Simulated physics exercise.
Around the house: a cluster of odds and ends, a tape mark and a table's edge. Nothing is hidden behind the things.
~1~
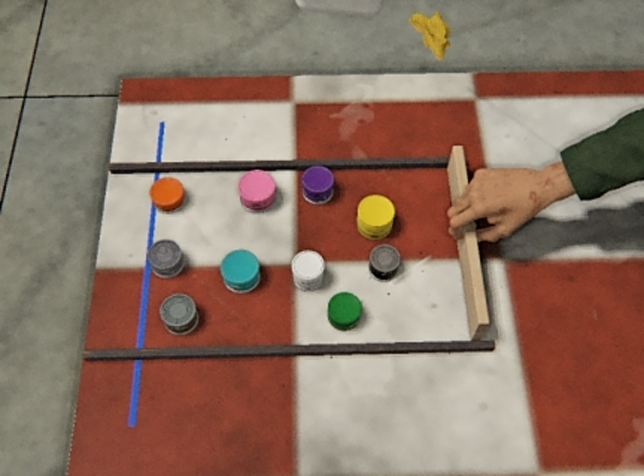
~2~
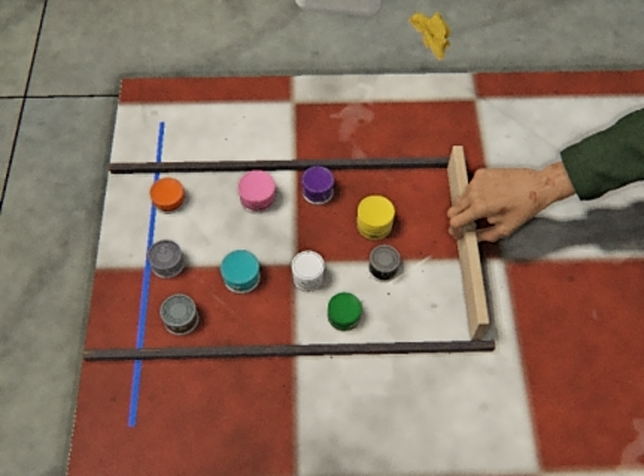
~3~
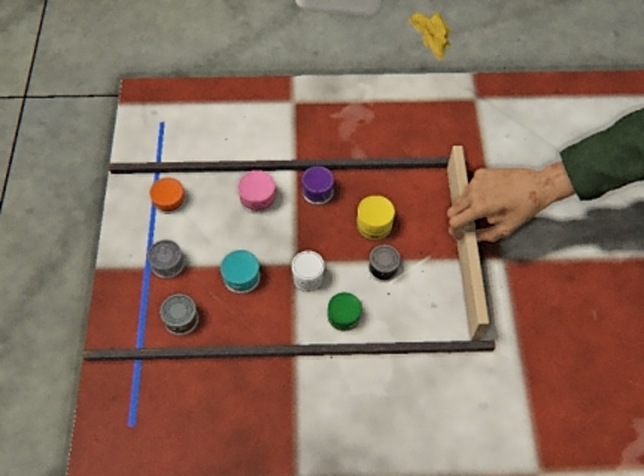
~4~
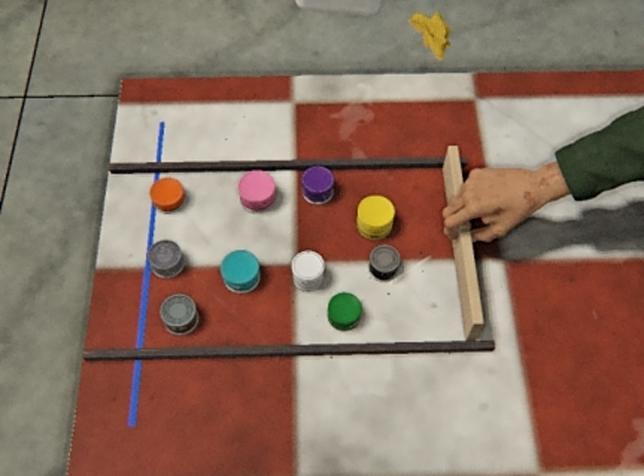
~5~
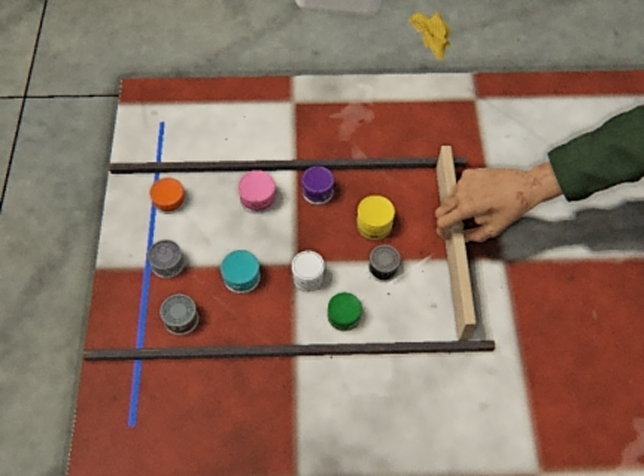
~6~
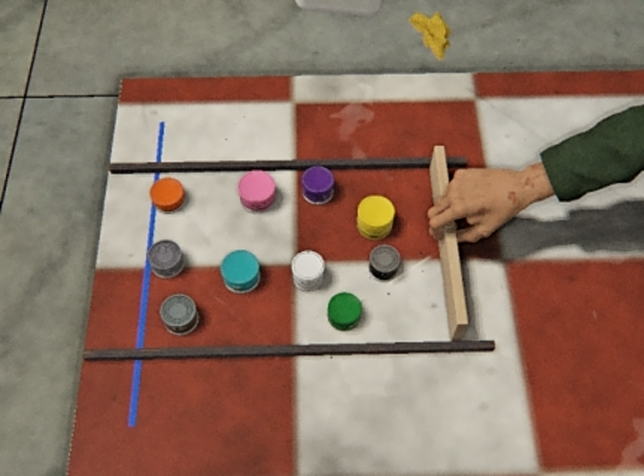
A wooden board, held by a hand at the right, stayed still at first, then slid slightly left between two dark rails toward the colourful pots and tins, which did not move.
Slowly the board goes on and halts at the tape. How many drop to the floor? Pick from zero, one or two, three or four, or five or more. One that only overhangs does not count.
The number that fall off is one or two.
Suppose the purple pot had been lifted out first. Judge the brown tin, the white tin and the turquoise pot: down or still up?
The brown tin stays on; the white tin is kept; the turquoise pot remains up.
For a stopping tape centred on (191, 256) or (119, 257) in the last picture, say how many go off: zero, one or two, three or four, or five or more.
The falls would be not one; five or more.
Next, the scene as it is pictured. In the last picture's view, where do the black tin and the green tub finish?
About (131, 269), and the other about (123, 330).
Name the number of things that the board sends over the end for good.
The count is 1.
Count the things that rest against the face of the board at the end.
The number is 5.
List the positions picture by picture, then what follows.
Orange tin (168, 195); grey pot (166, 259); brown tin (180, 315); board (466, 239); tape (149, 256), in the first picture.
Grey pot (166, 259); black tin (384, 264), in the second picture.
Brown tin (180, 315); board (466, 239), in the third picture.
Orange tin (168, 196); white tin (308, 272), in the fourth picture.
Grey pot (166, 259); turquoise pot (241, 272), in the fifth picture.
Orange tin (168, 196); grey pot (166, 259); brown tin (180, 315); board (447, 240); tape (149, 256), in the sixth picture.
Soon after, none off yet; orange tin at rest near (168, 196); grey pot at rest near (166, 259); brown tin at rest near (180, 315).
At rest, the number that fall off is one or two; fallen, orange tin.
